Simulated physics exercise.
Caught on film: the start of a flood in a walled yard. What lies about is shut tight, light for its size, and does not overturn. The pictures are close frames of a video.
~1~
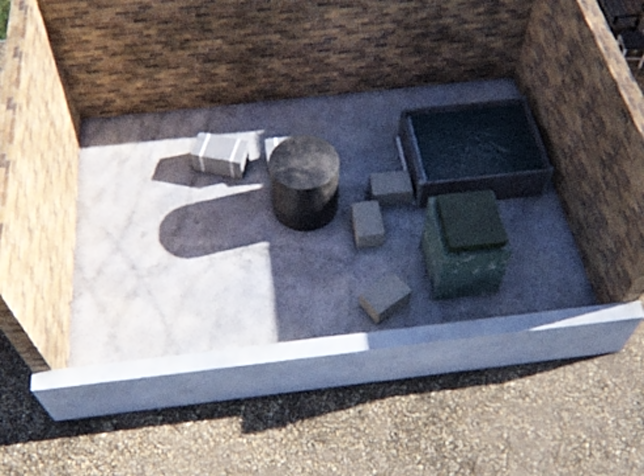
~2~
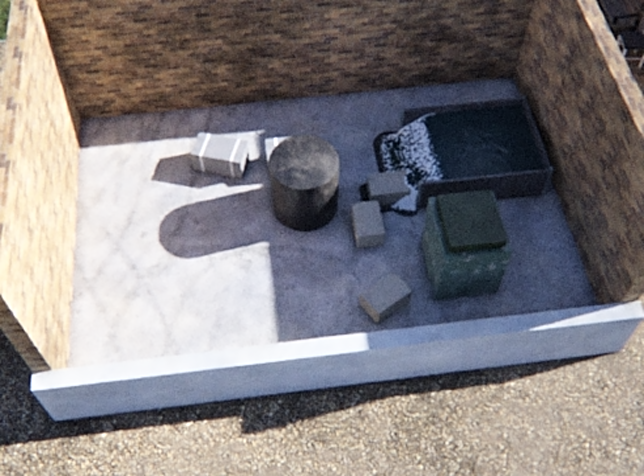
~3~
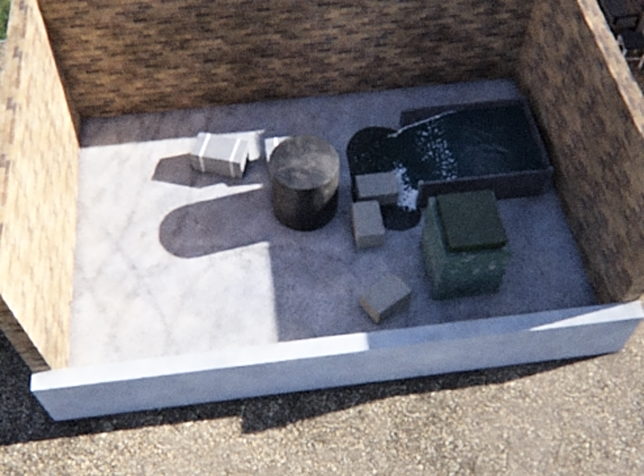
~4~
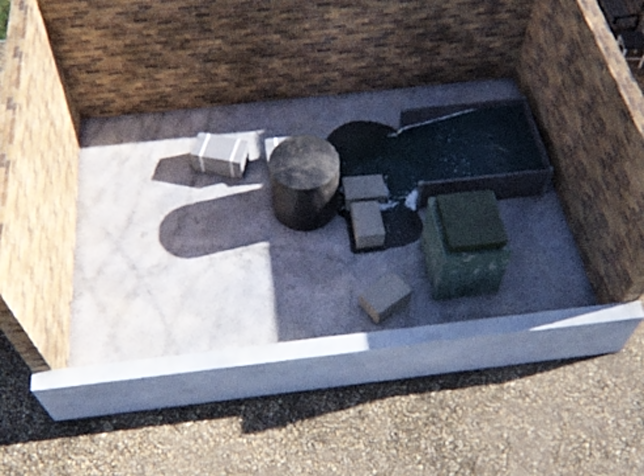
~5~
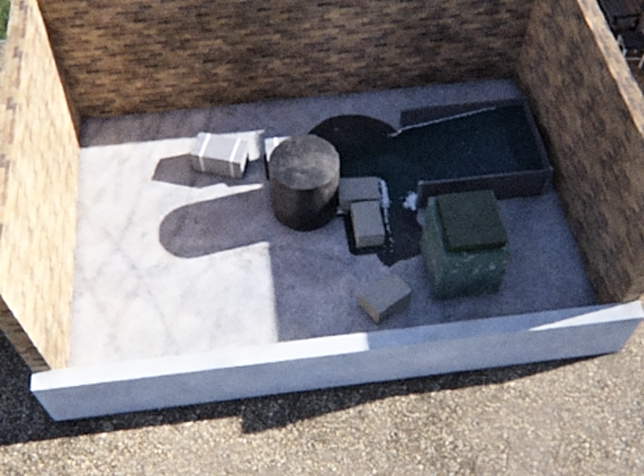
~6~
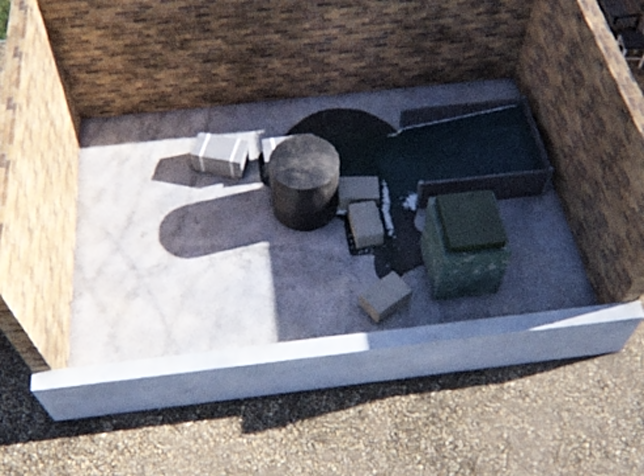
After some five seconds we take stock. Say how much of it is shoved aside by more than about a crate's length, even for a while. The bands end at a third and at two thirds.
Share: At least two thirds.
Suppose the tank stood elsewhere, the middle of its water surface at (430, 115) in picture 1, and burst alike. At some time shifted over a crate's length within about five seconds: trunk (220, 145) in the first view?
Answer: Shifted that much.
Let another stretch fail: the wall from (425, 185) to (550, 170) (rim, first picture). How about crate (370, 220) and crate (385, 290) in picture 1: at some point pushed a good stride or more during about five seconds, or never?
As listed: Shifted that much, swept aside.
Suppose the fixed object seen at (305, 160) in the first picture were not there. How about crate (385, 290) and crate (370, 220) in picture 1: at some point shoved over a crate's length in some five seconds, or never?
In that order: Not that far, that far or more.
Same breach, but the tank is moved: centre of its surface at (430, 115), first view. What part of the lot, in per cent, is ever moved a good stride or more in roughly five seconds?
About 40 per cent.
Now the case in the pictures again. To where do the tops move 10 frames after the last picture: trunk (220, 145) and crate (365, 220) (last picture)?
At about (181, 149) and (308, 271).
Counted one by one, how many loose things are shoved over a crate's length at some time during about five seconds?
I count 5.
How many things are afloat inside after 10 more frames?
I count 2.
A moment on, 1 of 5 are well off their spots; 0 afloat.
Next, 4 of 5 are well off their spots; 2 afloat.
Later, 4 of 5 are well off their spots; 1 afloat.
In the end, 5 of 5 are well off their spots, and 5 have been at some point; 2 afloat.
